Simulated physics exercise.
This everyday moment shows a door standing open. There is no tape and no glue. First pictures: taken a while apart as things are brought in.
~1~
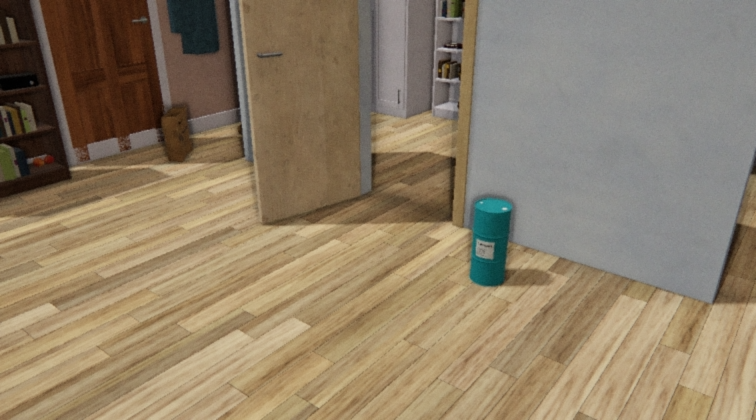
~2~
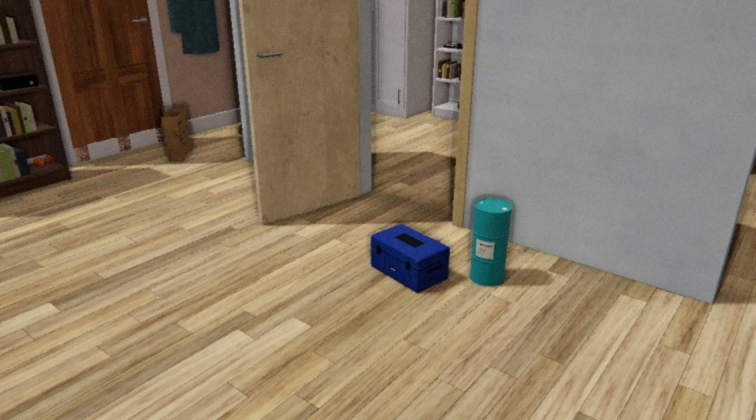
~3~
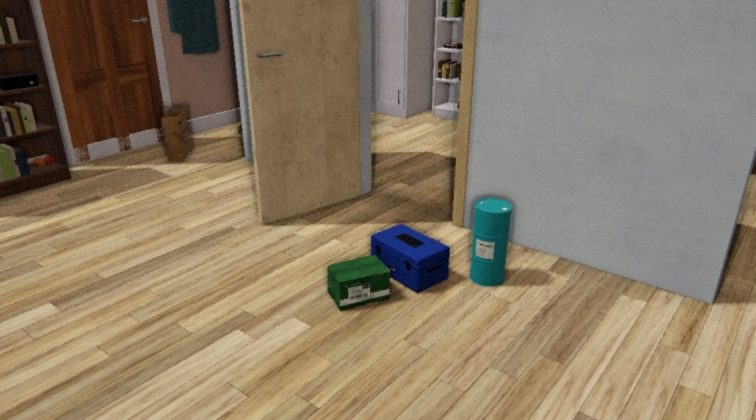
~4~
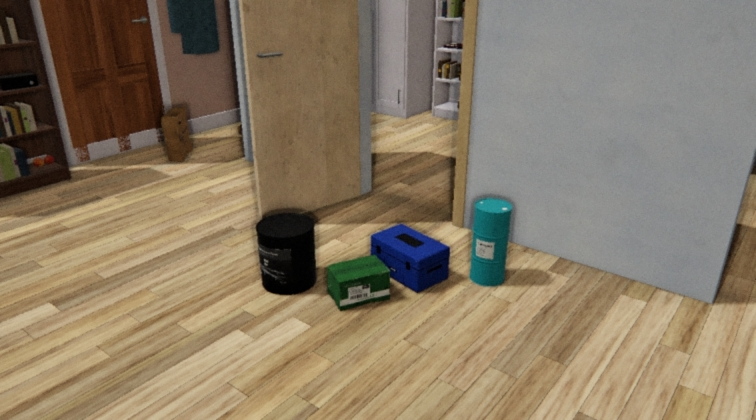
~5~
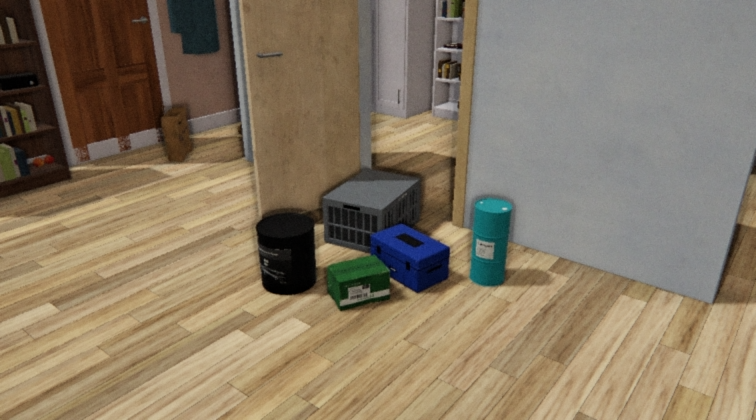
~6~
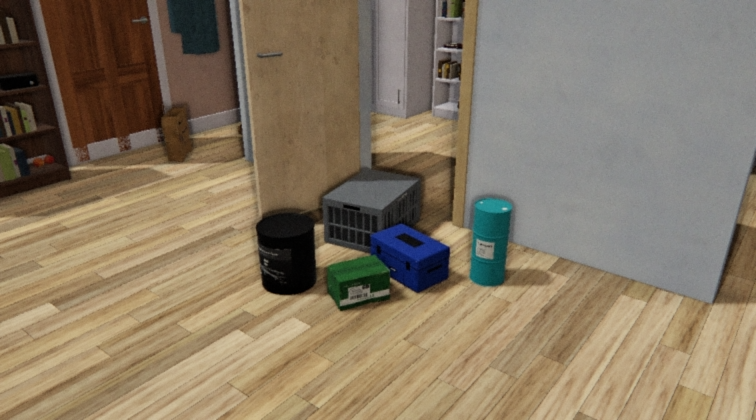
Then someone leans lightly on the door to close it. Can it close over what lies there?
My guess is that the door will leave the doorway partly open.
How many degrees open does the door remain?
I'd say it stays open by roughly 65 degrees.
Then, 0.60 s later than the last frame, door at 96°.
Then, 1.10 s later than the last frame, door at 81°.
Then, 1.50 s later than the last frame, door at 67°.
When it is over, door at 65°; all 5 as before. End places, in pixels of the last picture, grey chest near (377, 210).
